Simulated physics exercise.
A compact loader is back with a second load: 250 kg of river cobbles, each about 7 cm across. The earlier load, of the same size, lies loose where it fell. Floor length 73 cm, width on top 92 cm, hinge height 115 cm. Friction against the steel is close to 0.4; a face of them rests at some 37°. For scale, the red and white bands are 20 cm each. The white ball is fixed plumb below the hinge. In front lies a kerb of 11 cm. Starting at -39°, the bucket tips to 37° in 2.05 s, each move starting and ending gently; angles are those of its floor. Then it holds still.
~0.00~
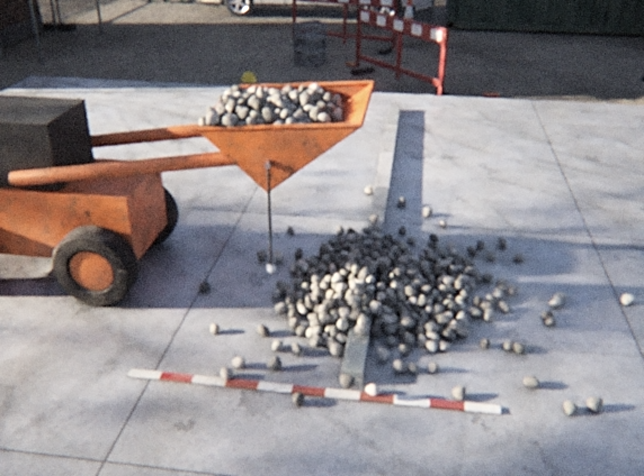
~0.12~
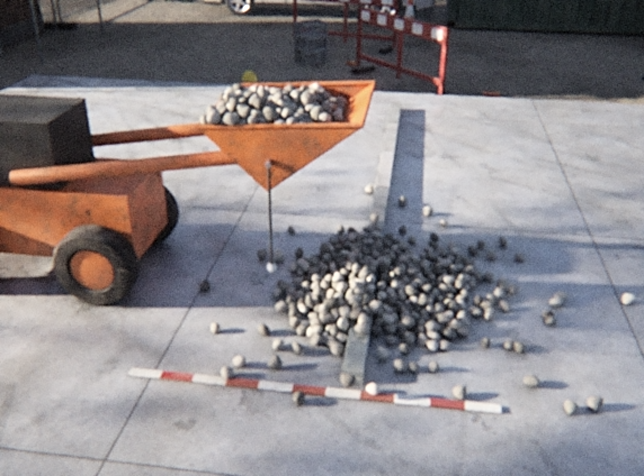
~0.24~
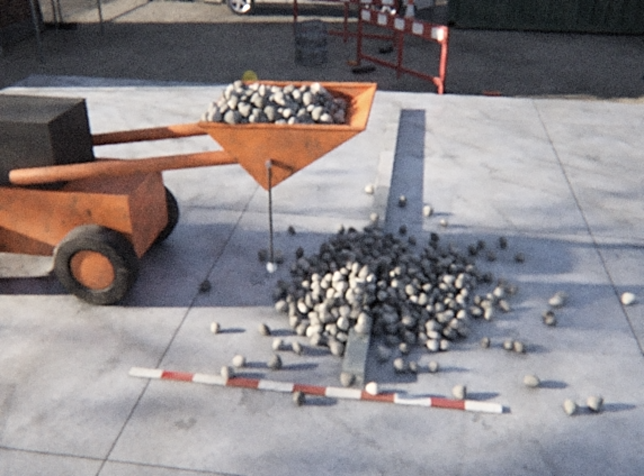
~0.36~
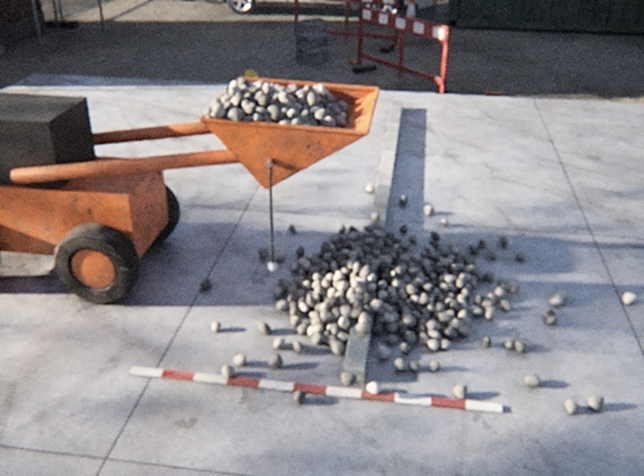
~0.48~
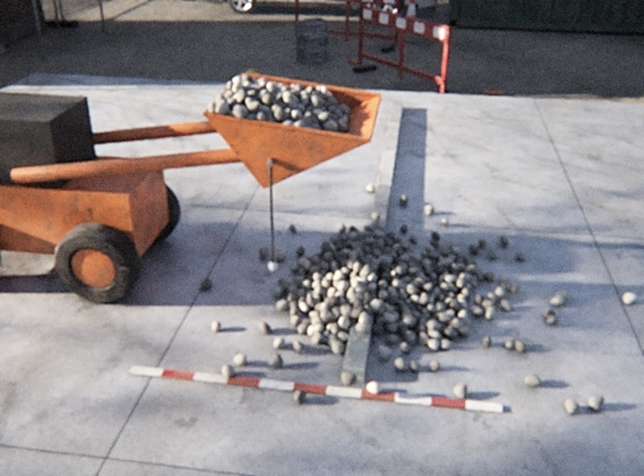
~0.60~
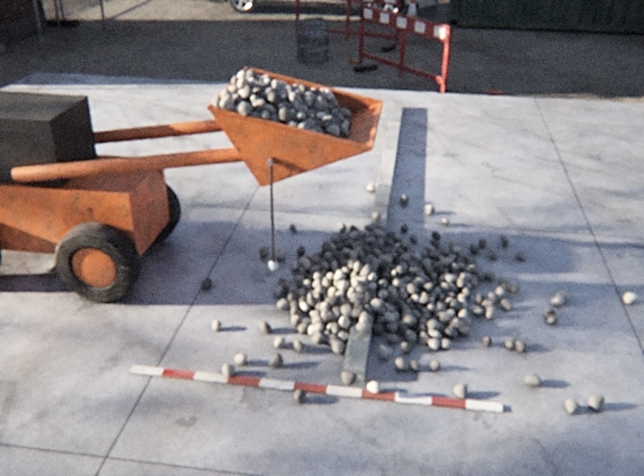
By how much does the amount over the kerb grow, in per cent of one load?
About 90 per cent.
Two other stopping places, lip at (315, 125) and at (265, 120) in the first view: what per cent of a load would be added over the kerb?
About 40 and 0 per cent.
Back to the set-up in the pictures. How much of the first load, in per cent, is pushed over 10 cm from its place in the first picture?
About 10 per cent.
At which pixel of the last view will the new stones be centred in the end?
Around (414, 275).
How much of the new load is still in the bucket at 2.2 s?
Roughly 20 per cent is still inside.
After 1.5 s the floor is at 25°; in per cent of one load, 91 in the bucket, 59 on this side of the kerb, 51 over the kerb; the foremost stones are at (585, 329).
After 2.2 s the floor is at 37°; in per cent of one load, 18 in the bucket, 76 on this side of the kerb, 106 over the kerb; the foremost stones are at (585, 329).
After 2.5 s the floor is at 37°; in per cent of one load, 0 in the bucket, 68 on this side of the kerb, 133 over the kerb; the foremost stones are at (585, 329).
After 4.9 s the floor is at 37°; in per cent of one load, 0 in the bucket, 61 on this side of the kerb, 140 over the kerb; the foremost stones are at (591, 322). Net gain over the kerb, 90.
